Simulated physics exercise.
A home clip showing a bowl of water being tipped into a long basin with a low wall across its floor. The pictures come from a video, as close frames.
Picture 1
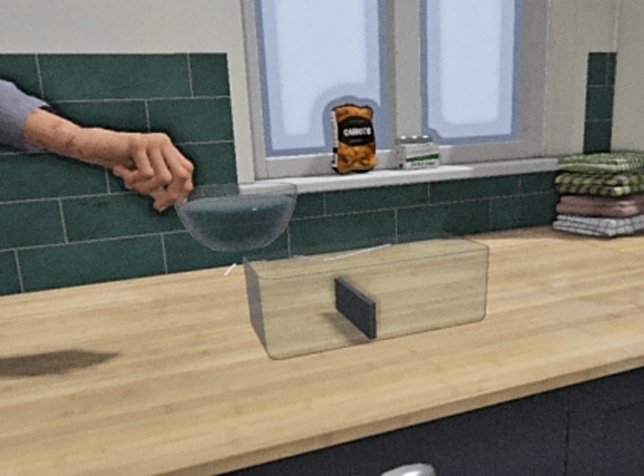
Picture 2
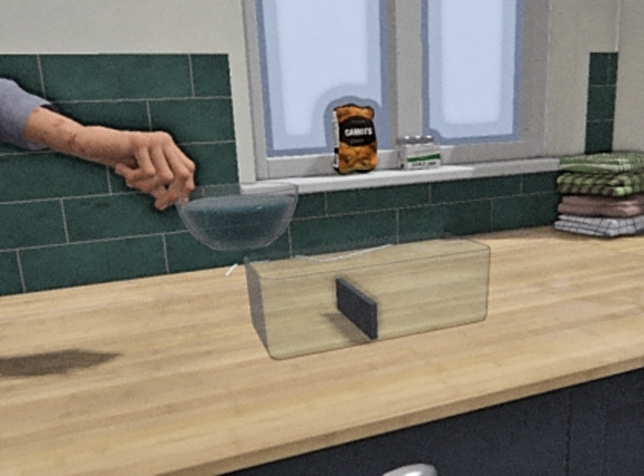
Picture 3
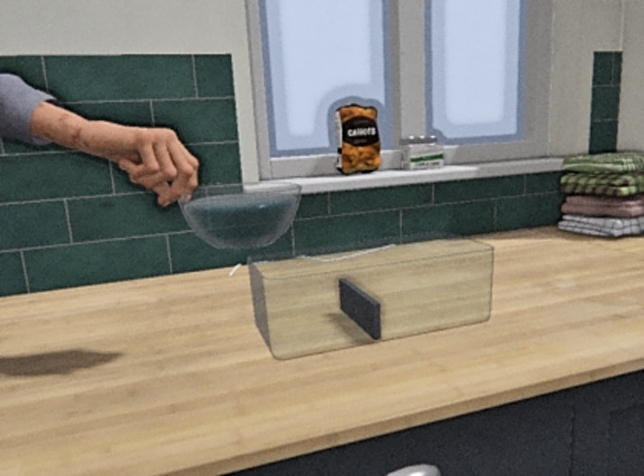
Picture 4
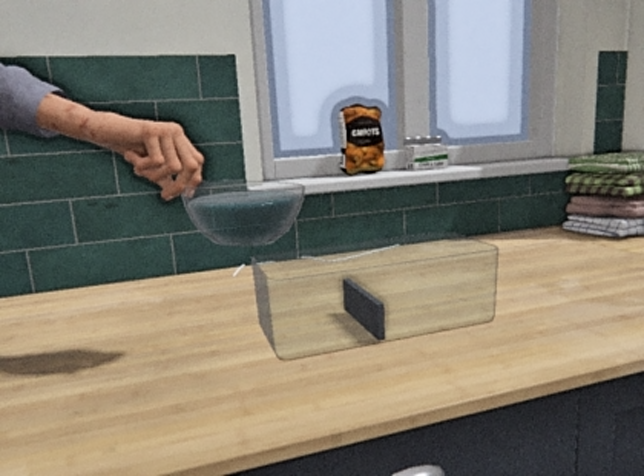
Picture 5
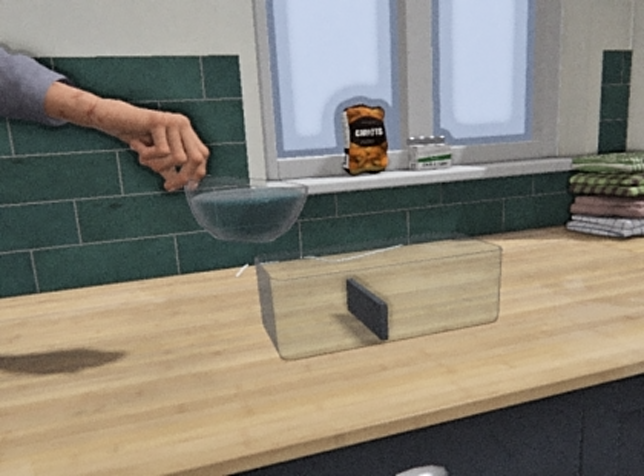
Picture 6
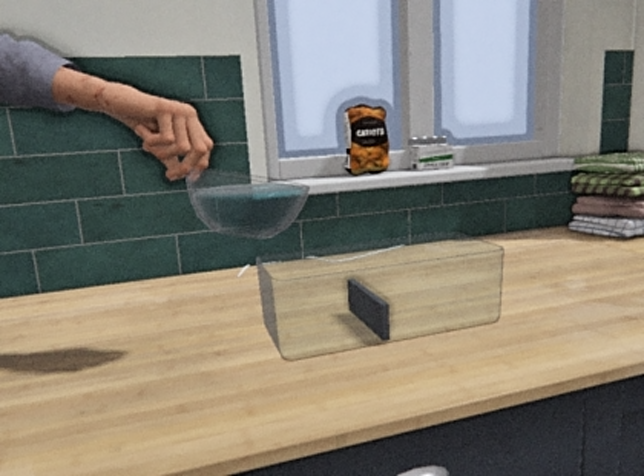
A hand reaching in from the left holds a clear glass bowl of bluish water above a pale wooden kitchen counter, seen from slightly above. Below and to the right sits a long transparent basin with a low dark wall inside, before green tiles, a windowsill with an orange-and-black packet, and folded cloths. The bowl slowly tilts rightward as the view drifts slightly left.
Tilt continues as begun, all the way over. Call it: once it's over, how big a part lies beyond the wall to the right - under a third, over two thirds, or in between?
Over two thirds.
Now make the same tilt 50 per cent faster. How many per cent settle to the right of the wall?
Near 85 %.
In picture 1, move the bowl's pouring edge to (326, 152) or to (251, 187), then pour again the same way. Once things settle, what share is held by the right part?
About 95 per cent, then about 0 per cent.
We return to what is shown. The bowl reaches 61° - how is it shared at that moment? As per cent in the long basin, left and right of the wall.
You'd find 10 per cent on the left and 5 per cent on the right.
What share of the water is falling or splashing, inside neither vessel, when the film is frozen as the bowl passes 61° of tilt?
Around 35 in a hundred, more or less.
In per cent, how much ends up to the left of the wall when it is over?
I'd put it at about 20 per cent.
A moment on, the bowl is tipped part way and 51 per cent is still to pour, 10 is left of the wall and 5 right of it.
Next, the bowl is tipped on its side and 4 per cent is still to pour, 14 is left of the wall and 70 right of it.
Then the bowl is tipped on its side and 0 per cent is still to pour, 18 is left of the wall and 82 right of it.
Later the bowl is tipped on its side and 0 per cent is still to pour, 18 is left of the wall and 81 right of it.
In the end 18 per cent lies left of the wall, 81 right of it and 1 outside.
